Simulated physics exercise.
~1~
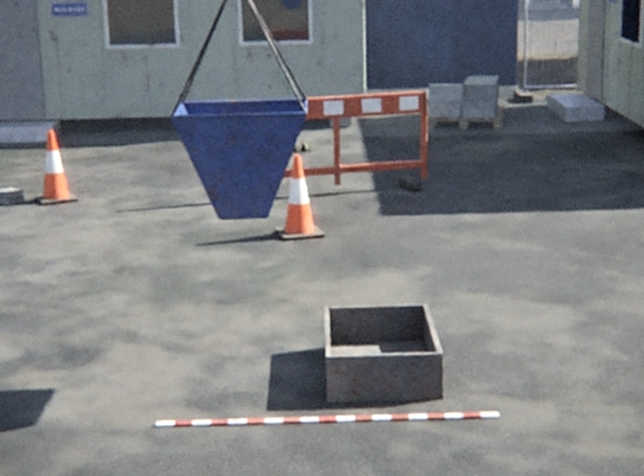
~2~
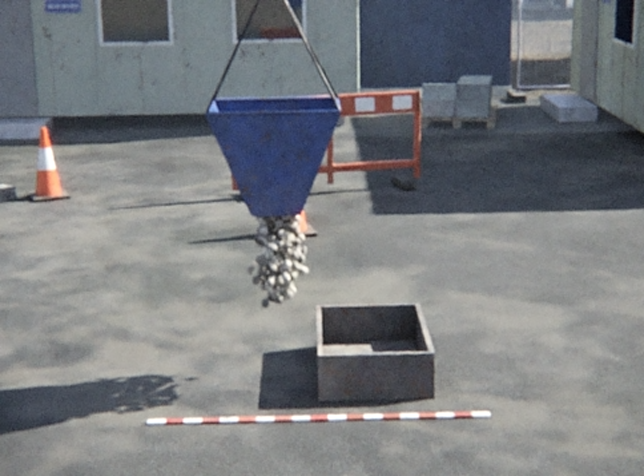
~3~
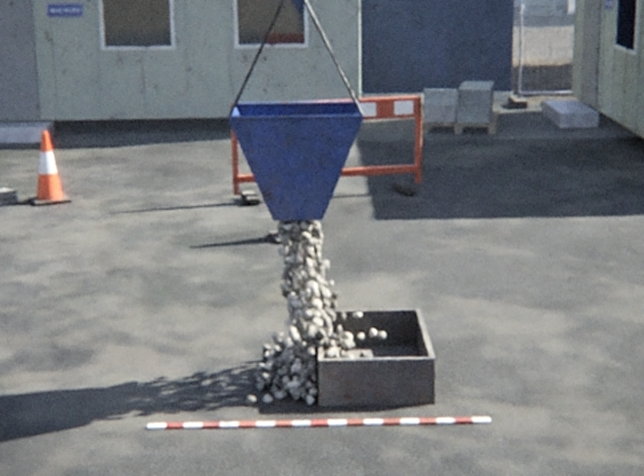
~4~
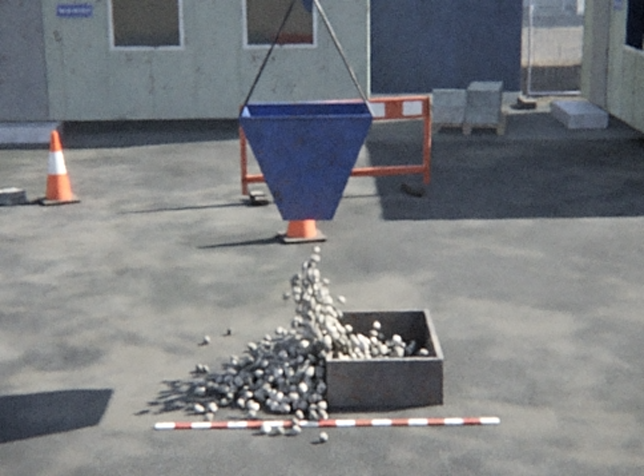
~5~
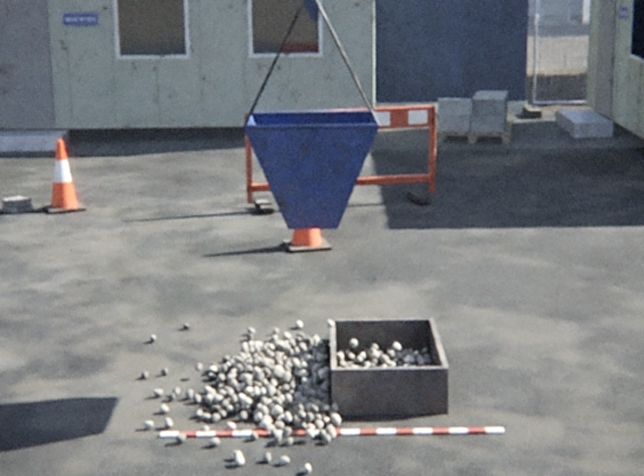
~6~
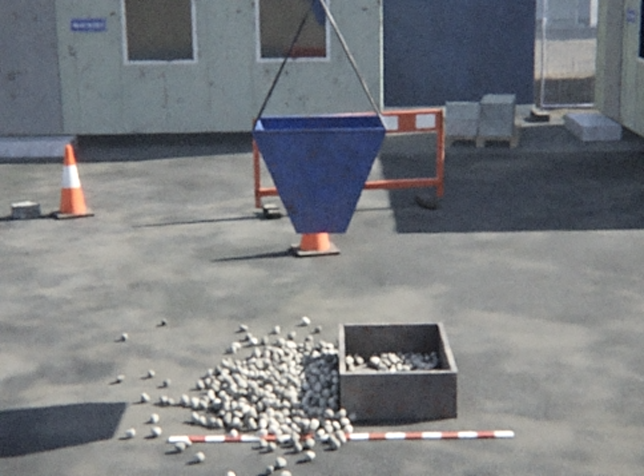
A blue skip hanging from cables moves rightwards over a grey yard, towards an open bin standing behind a red and white striped pole. Its bottom opens and pale, rounded stones begin to drop while it is still left of the bin. The stream thickens and strikes the bin's left side, piling up outside while some stones fall in. The skip empties and hangs almost still as the last stones drop and others scatter across the ground. Most end in a heap left of the bin, some reaching the pole, with a smaller share lying inside.
